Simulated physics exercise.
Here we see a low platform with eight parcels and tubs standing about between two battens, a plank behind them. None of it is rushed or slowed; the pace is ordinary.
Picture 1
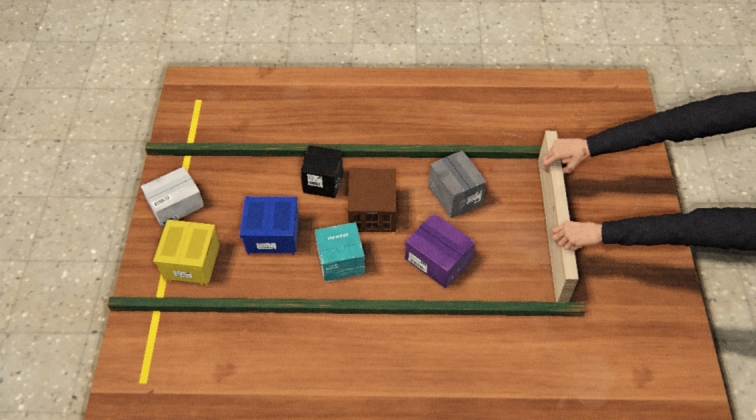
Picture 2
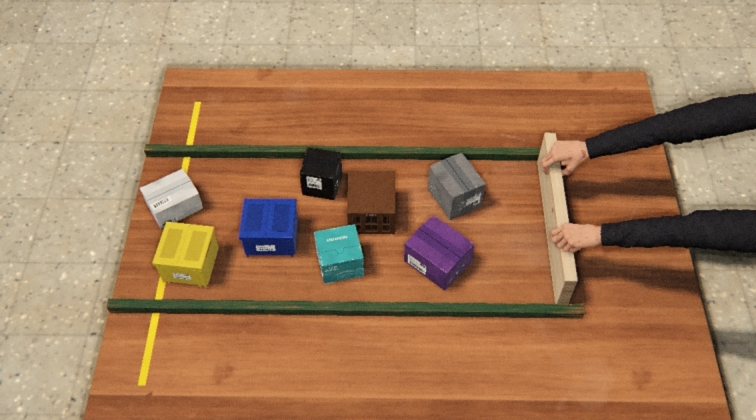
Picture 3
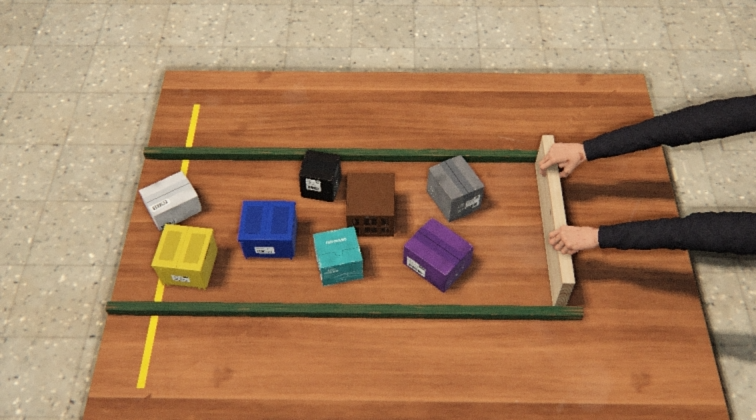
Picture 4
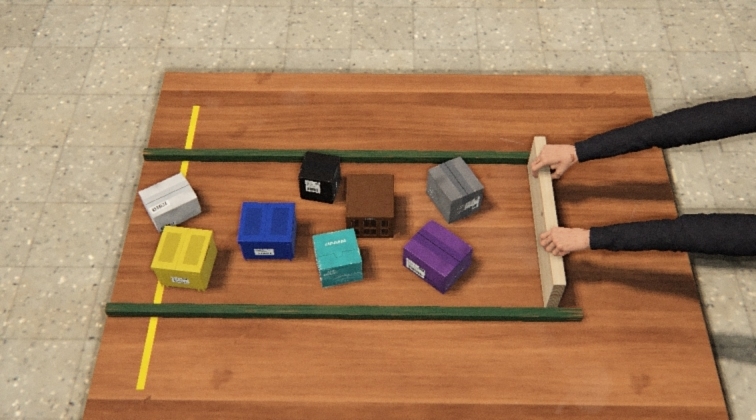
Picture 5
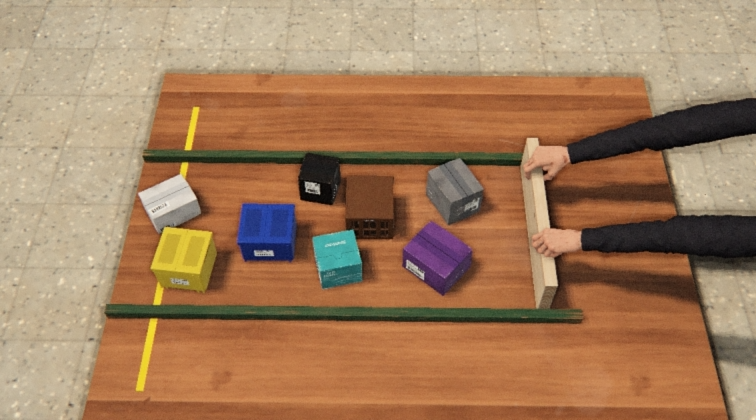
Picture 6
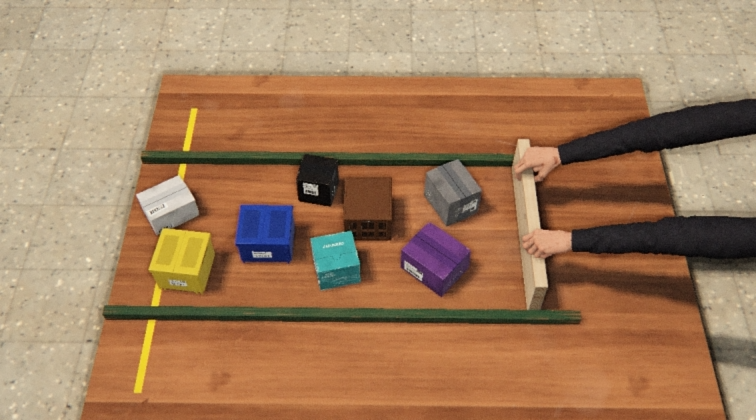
Two hands sliding a wooden plank slightly left between green battens, while eight colourful parcels and tubs stand apart, untouched by it.
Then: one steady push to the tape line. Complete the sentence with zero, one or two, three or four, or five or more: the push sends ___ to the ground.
The push sends five or more to the ground.
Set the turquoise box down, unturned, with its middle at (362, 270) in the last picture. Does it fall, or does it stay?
Observed: The turquoise box does not remain.
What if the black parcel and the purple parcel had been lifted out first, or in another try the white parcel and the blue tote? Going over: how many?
Well, the first time you'd get 4, and the next time 4.
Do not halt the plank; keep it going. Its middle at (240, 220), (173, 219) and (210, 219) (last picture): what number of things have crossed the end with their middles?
The counts: 2, 6 and 3.
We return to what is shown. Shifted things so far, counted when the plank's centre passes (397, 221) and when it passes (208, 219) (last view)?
It comes to 6 for the first spot, 8 for the other.
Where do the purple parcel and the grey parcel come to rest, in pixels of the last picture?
Final positions - purple parcel around (130, 247), grey parcel around (156, 181).
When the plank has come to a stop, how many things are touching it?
That number would be 2.
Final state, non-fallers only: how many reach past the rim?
1, I think.
Soon after, none off yet; white parcel at rest near (168, 205); yellow tote at rest near (184, 261); blue tote at rest near (266, 234).
After that, none off yet; white parcel at rest near (166, 204); yellow tote displaced about its own width near (138, 280); blue tote displaced well along near (179, 239).
In the end, the number that fall off is five or more; gone, brown crate, turquoise box, black parcel, blue tote, yellow tote and white parcel.
